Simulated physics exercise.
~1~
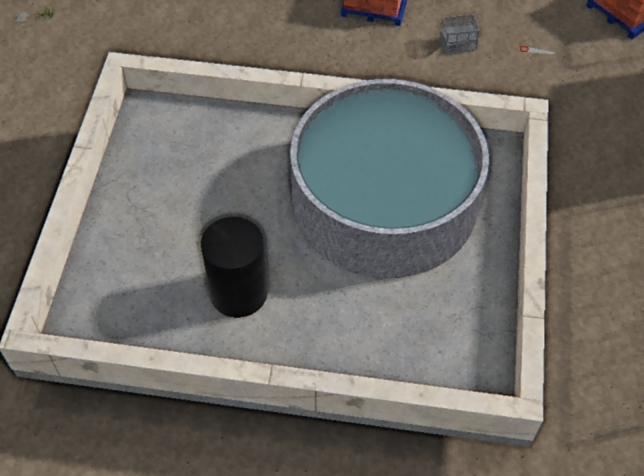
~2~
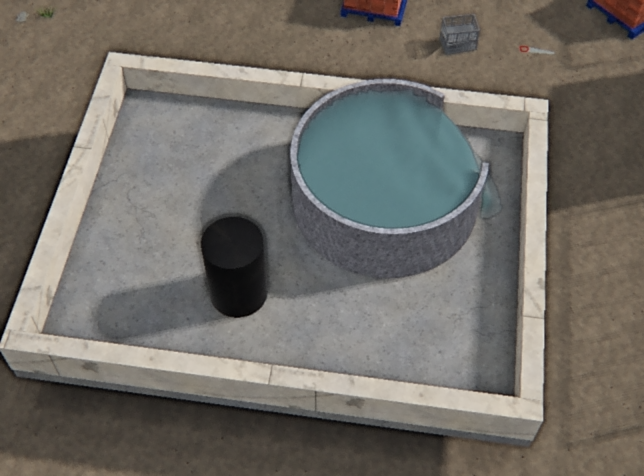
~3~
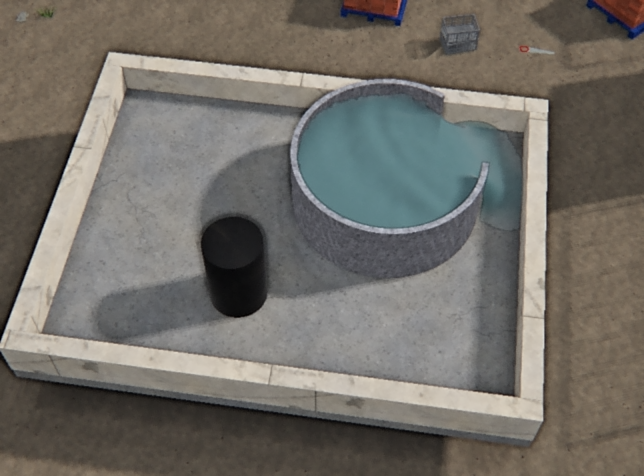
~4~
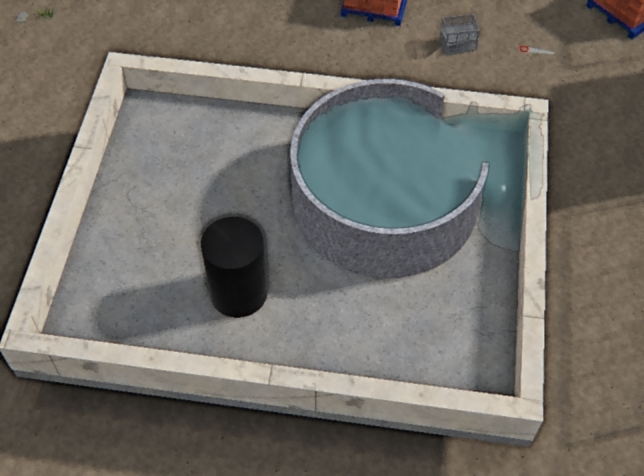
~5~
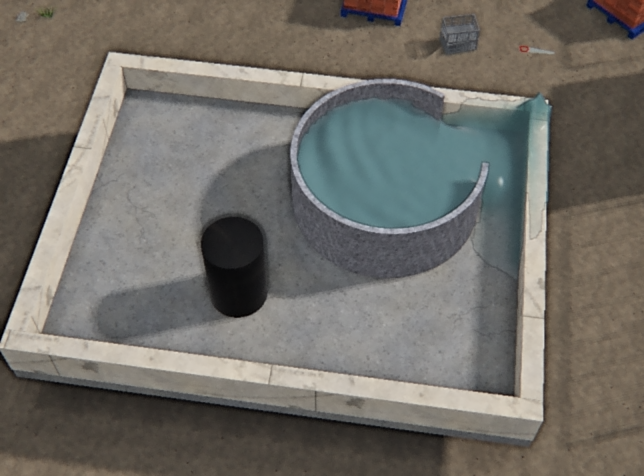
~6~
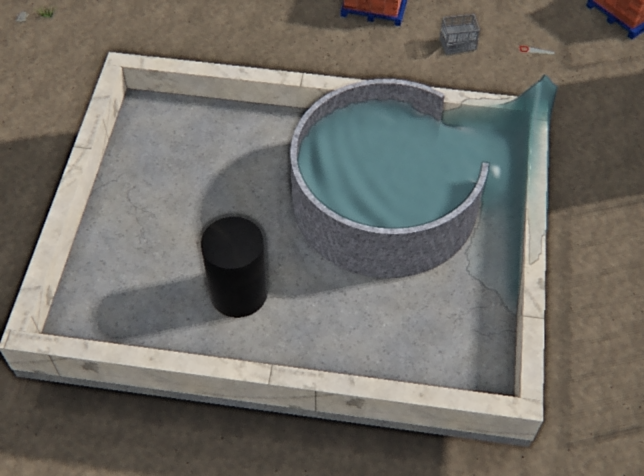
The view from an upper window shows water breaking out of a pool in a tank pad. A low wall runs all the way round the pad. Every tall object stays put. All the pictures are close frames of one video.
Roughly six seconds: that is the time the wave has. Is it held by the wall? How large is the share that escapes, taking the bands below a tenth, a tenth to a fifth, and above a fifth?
Outflow sits between a tenth and a fifth.
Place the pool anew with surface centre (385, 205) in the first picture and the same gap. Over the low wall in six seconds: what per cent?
Measured share: Close to 12 per cent.
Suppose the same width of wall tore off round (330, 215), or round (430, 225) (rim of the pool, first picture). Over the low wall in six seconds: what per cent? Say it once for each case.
Near 2 per cent, then near 8 per cent.
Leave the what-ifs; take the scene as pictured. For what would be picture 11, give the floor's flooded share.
The answer is around 25 per cent.
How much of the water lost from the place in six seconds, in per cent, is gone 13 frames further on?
Close to 95 %.
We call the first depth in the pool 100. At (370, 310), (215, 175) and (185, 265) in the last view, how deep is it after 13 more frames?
Readings in sequence: 2, 2, 0 percent.
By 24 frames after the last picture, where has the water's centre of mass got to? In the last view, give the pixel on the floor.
The centre of mass sits at about (365, 226).
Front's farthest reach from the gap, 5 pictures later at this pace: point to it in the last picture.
Estimated pixel: (502, 411).
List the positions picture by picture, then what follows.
In the first frame, still water in the pool at (389, 156).
In the second frame, water pours out at (466, 158) and has run to (487, 214).
In the third frame, water pours out at (466, 161) and has run to (520, 221).
In the fourth frame, the front is at (519, 245), out from the gap at (465, 163).
In the fifth frame, the front is at (518, 273), out from the gap at (465, 163).
In the sixth frame, the front is at (516, 306), out from the gap at (465, 162).
A moment on, water covers 15 % of the floor; the low wall has let 3 % over.
Next, water covers 25 % of the floor; the low wall has let 8 % over.
Then, water covers 45 % of the floor; the low wall has let 16 % over.
Later, water covers 65 % of the floor; the low wall has let 17 % over.
In the end, water covers 80 % of the floor; the low wall has let 17 % over.
